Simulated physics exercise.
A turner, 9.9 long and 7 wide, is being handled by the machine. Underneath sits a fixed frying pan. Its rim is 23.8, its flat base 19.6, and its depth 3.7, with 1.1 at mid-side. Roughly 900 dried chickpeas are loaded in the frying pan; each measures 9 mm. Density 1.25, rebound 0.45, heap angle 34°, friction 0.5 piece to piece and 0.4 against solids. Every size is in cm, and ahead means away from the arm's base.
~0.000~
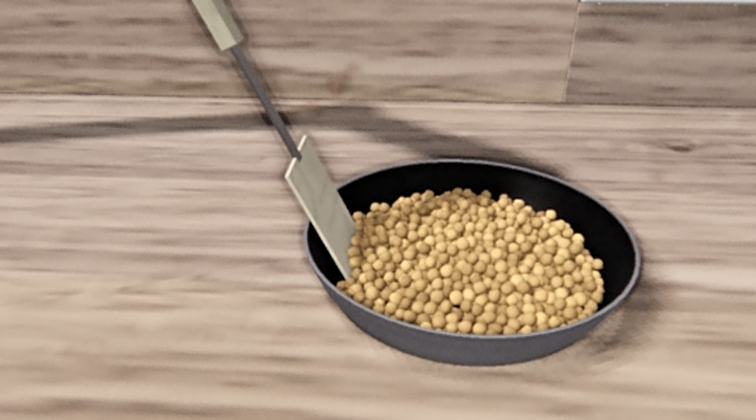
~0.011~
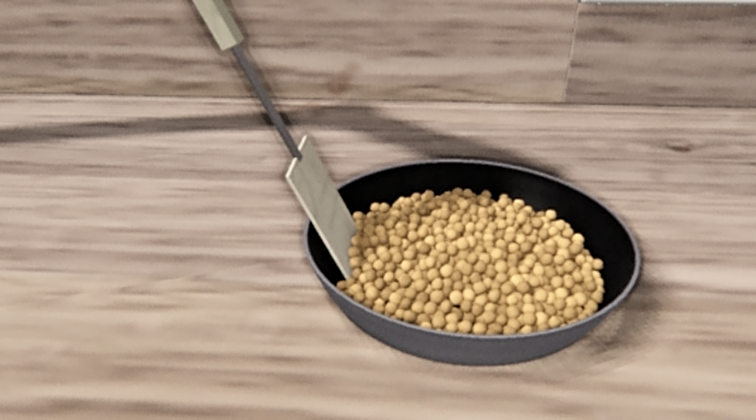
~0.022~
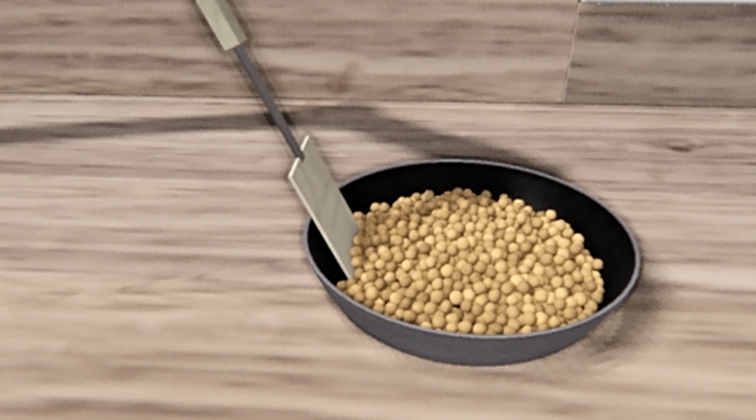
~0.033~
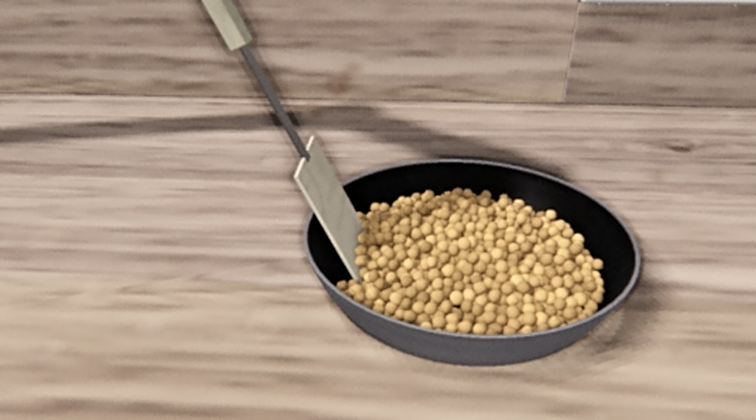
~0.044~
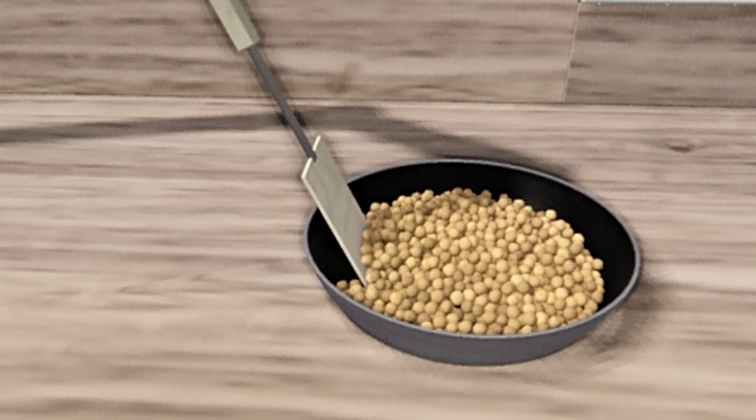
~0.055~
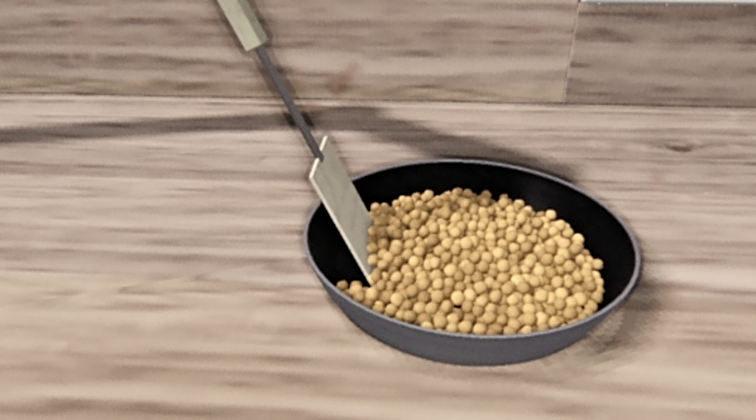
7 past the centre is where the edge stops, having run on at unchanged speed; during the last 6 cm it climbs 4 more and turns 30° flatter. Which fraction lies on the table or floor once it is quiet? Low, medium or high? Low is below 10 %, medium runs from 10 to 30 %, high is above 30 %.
The share is low, below 10 %.
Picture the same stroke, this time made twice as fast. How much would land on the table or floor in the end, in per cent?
It would be roughly 10 percent.
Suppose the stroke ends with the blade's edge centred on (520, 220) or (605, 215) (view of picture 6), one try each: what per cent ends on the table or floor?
Estimates, in order: 0 % and 10 %.
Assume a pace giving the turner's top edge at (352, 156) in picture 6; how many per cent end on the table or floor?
That share would be about 15 percent.
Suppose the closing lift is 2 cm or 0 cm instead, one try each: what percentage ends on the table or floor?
I'd put it near 0 in a hundred, then near 0 in a hundred.
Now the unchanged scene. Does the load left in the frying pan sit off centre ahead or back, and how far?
About 3.5 cm ahead.
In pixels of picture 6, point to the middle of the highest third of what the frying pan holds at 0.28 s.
Near (537, 245).
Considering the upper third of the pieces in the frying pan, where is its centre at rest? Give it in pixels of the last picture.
The centre sits close to (565, 249).
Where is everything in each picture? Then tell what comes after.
In the first frame, the turner top edge at (296, 155), sloping 65°; upper third of the load around (459, 249), from x 340 to 600, top at y 195; 900 in the frying pan.
In the second frame, the turner top edge at (297, 155), sloping 65°; upper third of the load around (459, 249), from x 340 to 600, top at y 195.
In the third frame, the turner top edge at (299, 155), sloping 65°; upper third of the load around (458, 249), from x 340 to 600, top at y 195.
In the fourth frame, the turner top edge at (305, 155), sloping 65°; upper third of the load around (457, 249), from x 340 to 600, top at y 195.
In the fifth frame, the turner top edge at (312, 155), sloping 65°; upper third of the load around (454, 245), from x 340 to 600, top at y 195.
In the sixth frame, the turner top edge at (319, 155), sloping 65°; upper third of the load around (452, 245), from x 340 to 600, top at y 195; 900 in the frying pan.
After 0.17 s, sloping 65°, highest piece 4 above the table; 900 in the frying pan.
After 0.28 s, sloping 52°, highest piece 5 above the table; 900 in the frying pan.
After 0.53 s, sloping 35°, highest piece 5 above the table; 887 in the frying pan, 12 on the table or floor, 1 on the blade or in flight.
After 1.58 s, sloping 35°, highest piece 5 above the table; 887 in the frying pan, 13 on the table or floor.
In the end, 887 in the frying pan, 13 on the table or floor. That is 1 % on the table or floor.
